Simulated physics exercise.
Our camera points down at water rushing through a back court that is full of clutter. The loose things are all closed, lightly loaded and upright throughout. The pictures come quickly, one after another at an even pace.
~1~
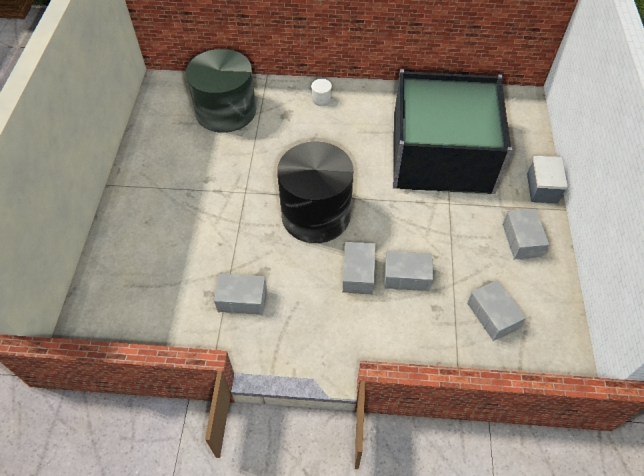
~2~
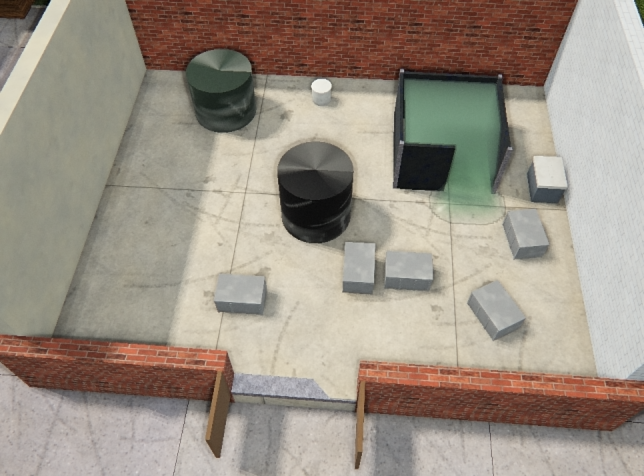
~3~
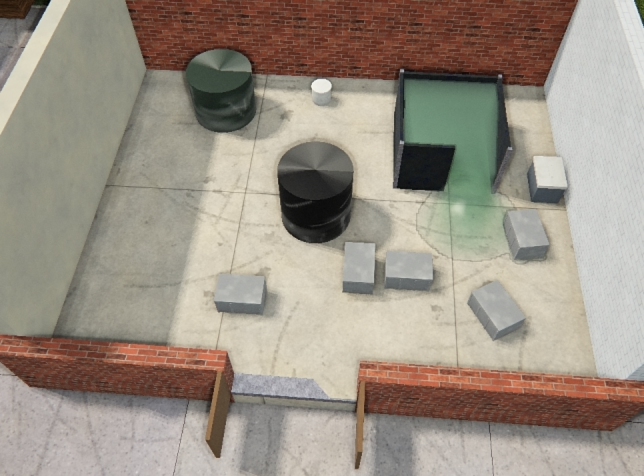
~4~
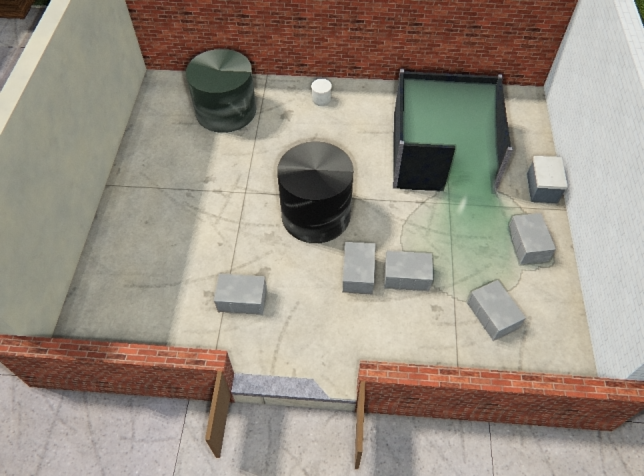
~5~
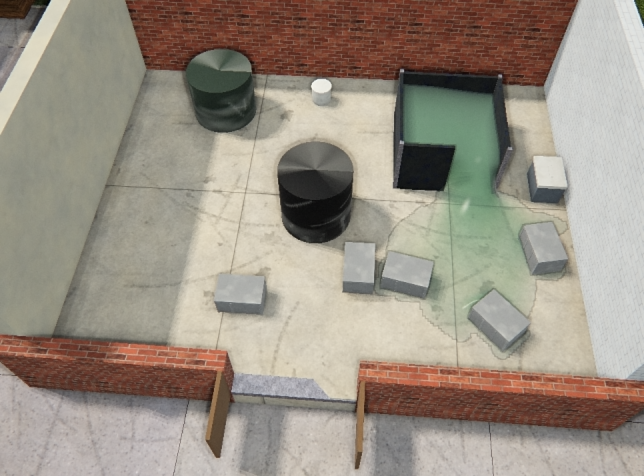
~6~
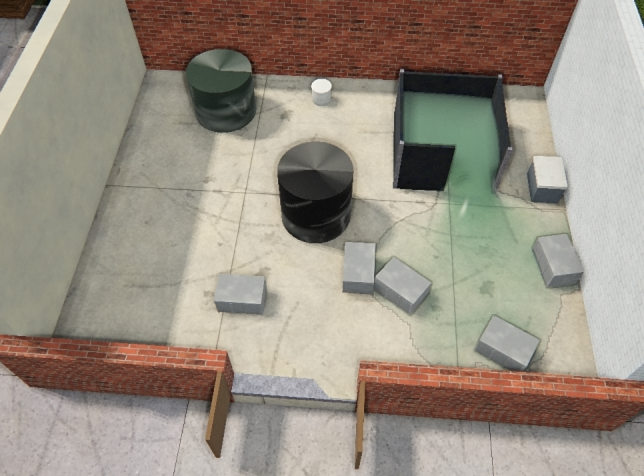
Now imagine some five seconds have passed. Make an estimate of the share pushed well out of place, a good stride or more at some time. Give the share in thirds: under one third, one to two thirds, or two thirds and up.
Two thirds and up.
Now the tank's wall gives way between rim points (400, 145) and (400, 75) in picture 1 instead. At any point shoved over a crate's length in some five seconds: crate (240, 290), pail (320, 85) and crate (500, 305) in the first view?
First below the mark, then over the mark, then below the mark.
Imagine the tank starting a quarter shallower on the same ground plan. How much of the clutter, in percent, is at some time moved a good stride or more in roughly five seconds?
About 70 %.
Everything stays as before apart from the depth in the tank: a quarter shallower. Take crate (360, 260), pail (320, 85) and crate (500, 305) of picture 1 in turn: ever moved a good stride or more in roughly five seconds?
One: Passed the mark. Two: Stayed below the mark. Three: Passed the mark.
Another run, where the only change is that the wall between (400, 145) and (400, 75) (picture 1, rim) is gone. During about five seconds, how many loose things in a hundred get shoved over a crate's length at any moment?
Result: Close to 40 %.
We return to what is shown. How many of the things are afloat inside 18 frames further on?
Exactly 3.
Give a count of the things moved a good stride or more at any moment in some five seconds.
The count is 5.
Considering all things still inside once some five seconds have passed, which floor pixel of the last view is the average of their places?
What remains is centred near (315, 247).
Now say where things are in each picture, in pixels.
In the first picture, a crate at (528, 227), on the bottom; a crate at (499, 305) rests on the ground; 0 of 7 have shifted.
In the second picture, a crate at (528, 227) rests on the ground; a crate at (499, 305) rests on the ground; 0 of 7 have shifted.
In the third picture, a crate at (529, 228), on the bottom; a crate at (499, 305) rests on the ground; 0 of 7 have shifted.
In the fourth picture, a crate at (534, 232), on the bottom, close to its start; a crate at (499, 305) rests on the ground; 1 of 7 have shifted.
In the fifth picture, a crate at (546, 242), on the bottom, close to its start; a crate at (502, 315) rests on the ground, close to its start; 3 of 7 have shifted.
In the sixth picture, a crate at (561, 254) rests on the ground, a stride from its start; a crate at (510, 340) rests on the ground, a stride from its start; 3 of 7 have shifted.
A moment on, 3 of 7 are well off their spots; 2 afloat.
Next, 4 of 7 are well off their spots; 3 afloat.
Later, 4 of 7 are well off their spots; 3 afloat.
In the end, 5 of 7 are well off their spots, and 5 have been at some point; 4 afloat.
